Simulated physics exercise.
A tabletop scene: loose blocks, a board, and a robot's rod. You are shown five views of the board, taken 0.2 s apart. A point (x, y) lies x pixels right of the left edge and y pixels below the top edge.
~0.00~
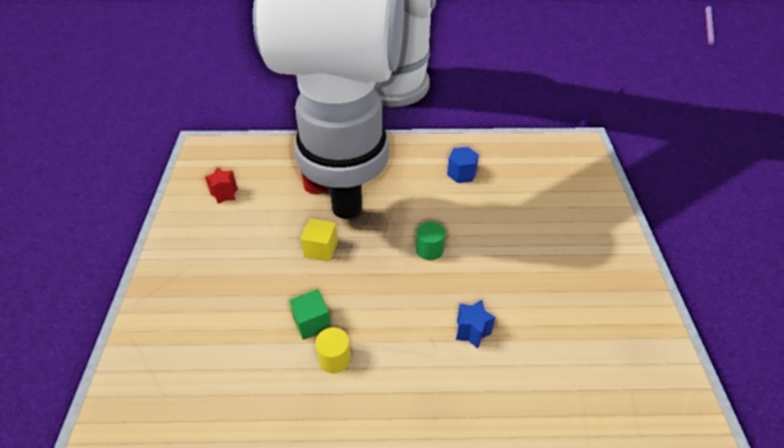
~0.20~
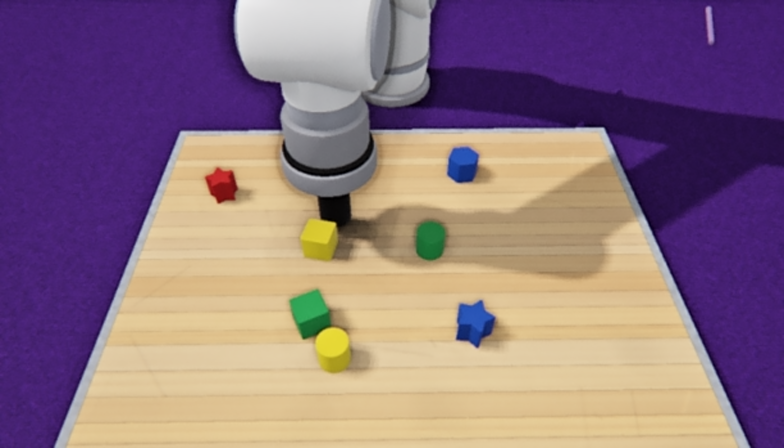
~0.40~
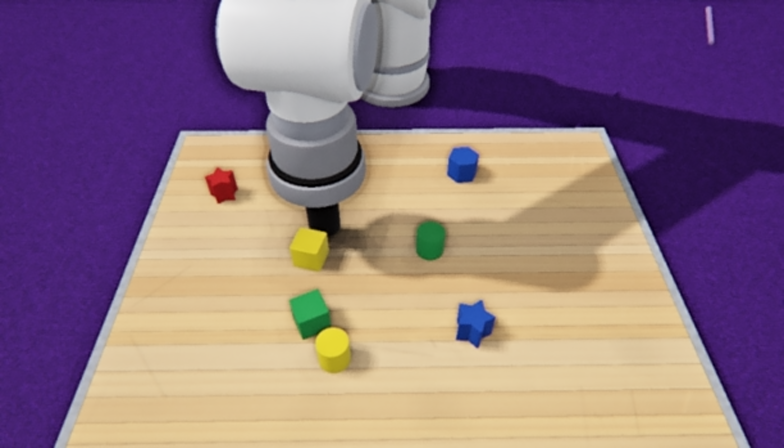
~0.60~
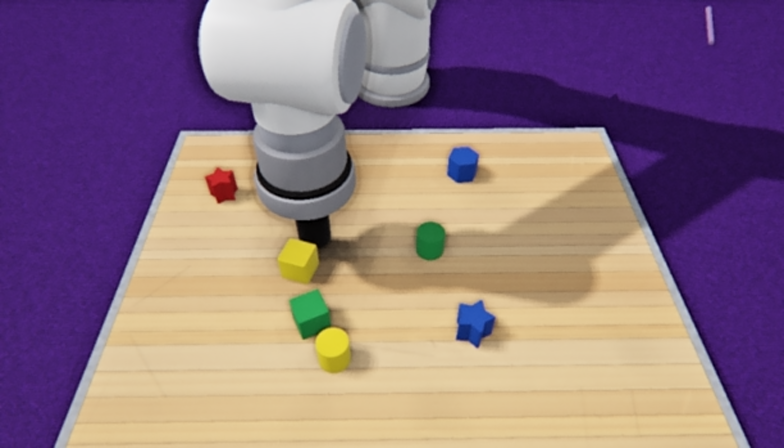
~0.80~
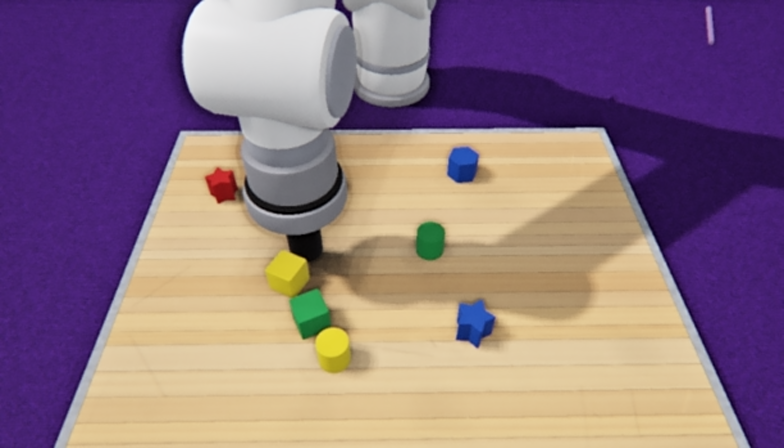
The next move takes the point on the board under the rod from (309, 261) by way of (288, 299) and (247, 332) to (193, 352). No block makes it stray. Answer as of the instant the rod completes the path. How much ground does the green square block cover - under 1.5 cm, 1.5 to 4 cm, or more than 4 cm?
Distance: Less than 1.5 cm.
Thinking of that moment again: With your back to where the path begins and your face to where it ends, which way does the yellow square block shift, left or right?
Towards the left-hand side.
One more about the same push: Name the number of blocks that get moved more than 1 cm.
By the end, one block will have moved.
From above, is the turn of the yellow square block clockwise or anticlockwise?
Counter-clockwise, from overhead.
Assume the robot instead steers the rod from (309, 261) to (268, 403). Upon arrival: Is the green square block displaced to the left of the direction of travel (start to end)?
Short answer: Yes.
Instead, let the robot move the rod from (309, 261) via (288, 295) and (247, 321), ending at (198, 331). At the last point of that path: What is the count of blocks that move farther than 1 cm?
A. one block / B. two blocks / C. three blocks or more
(A)
On the path given first. One third of the way, rod (284, 290); yellow square block (255, 304), turned 25° clockwise.
Two thirds of the way, rod (243, 322); yellow square block (215, 342).
At the end, rod (188, 342); yellow square block (179, 369), turned 40° anticlockwise; green square block not moved.
